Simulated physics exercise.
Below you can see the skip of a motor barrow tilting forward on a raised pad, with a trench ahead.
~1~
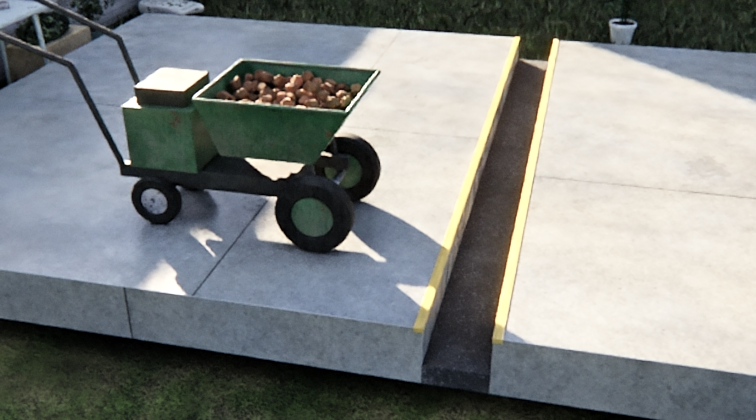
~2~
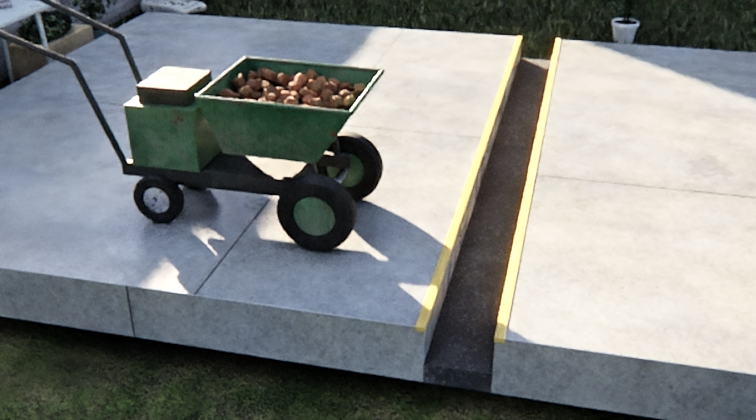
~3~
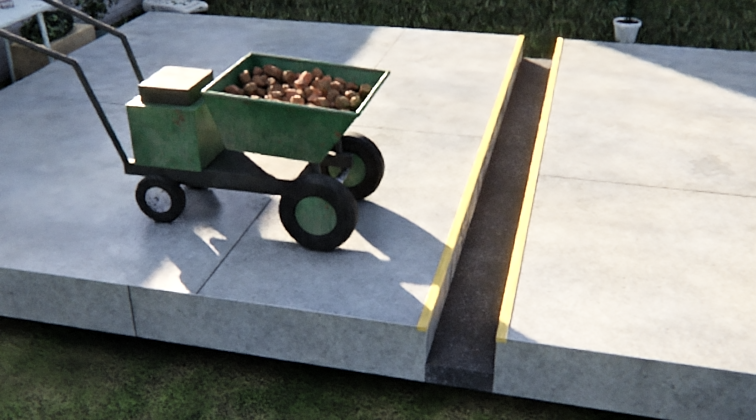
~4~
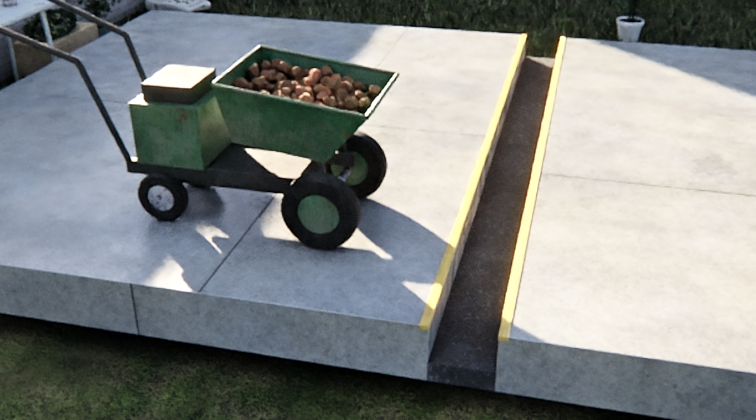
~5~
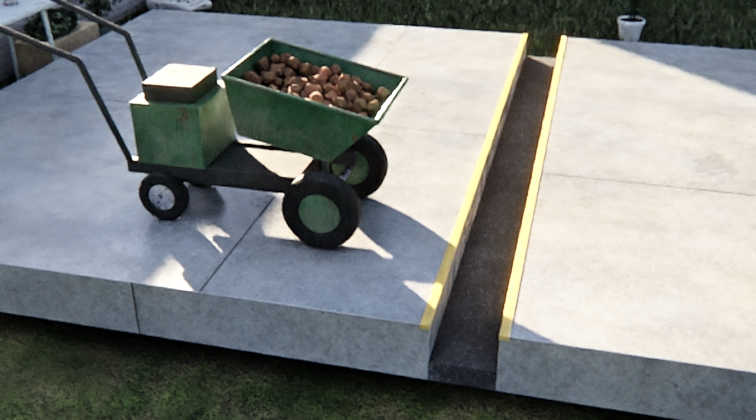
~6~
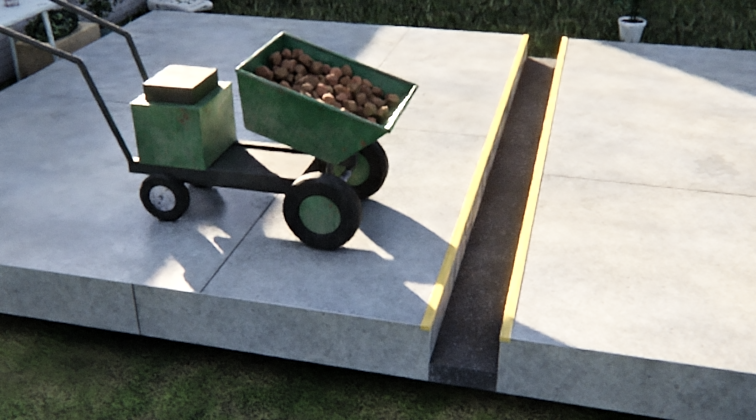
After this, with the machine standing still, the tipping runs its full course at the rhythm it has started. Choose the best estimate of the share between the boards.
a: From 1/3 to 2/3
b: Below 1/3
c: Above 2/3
c.
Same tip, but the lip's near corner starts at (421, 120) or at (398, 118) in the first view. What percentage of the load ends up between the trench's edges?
About 0 percent at the first place and about 50 percent at the second.
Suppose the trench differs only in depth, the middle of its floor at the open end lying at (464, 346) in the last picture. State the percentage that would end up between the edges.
Estimate: Approx. 60 per cent.
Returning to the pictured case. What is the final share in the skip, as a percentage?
I'd put it near 15 percent.
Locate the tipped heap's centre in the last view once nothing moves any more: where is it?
Somewhere close to (485, 256) in the last picture.
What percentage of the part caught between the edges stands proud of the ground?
The answer is close to 10 per cent.
Just after the last frame, skip tipped steeply; every one in the skip.
A moment on, skip tipped right over; the larger part in the skip; just a few short of the trench; about a tenth in or heaped over the trench; just a few falling.
Further on, skip tipped right over; roughly a quarter in the skip; about a tenth short of the trench; roughly two thirds in or heaped over the trench; just a few beyond it.
When it is over, skip tipped right over; about a tenth in the skip; about a tenth short of the trench; the larger part in or heaped over the trench; just a few beyond it.
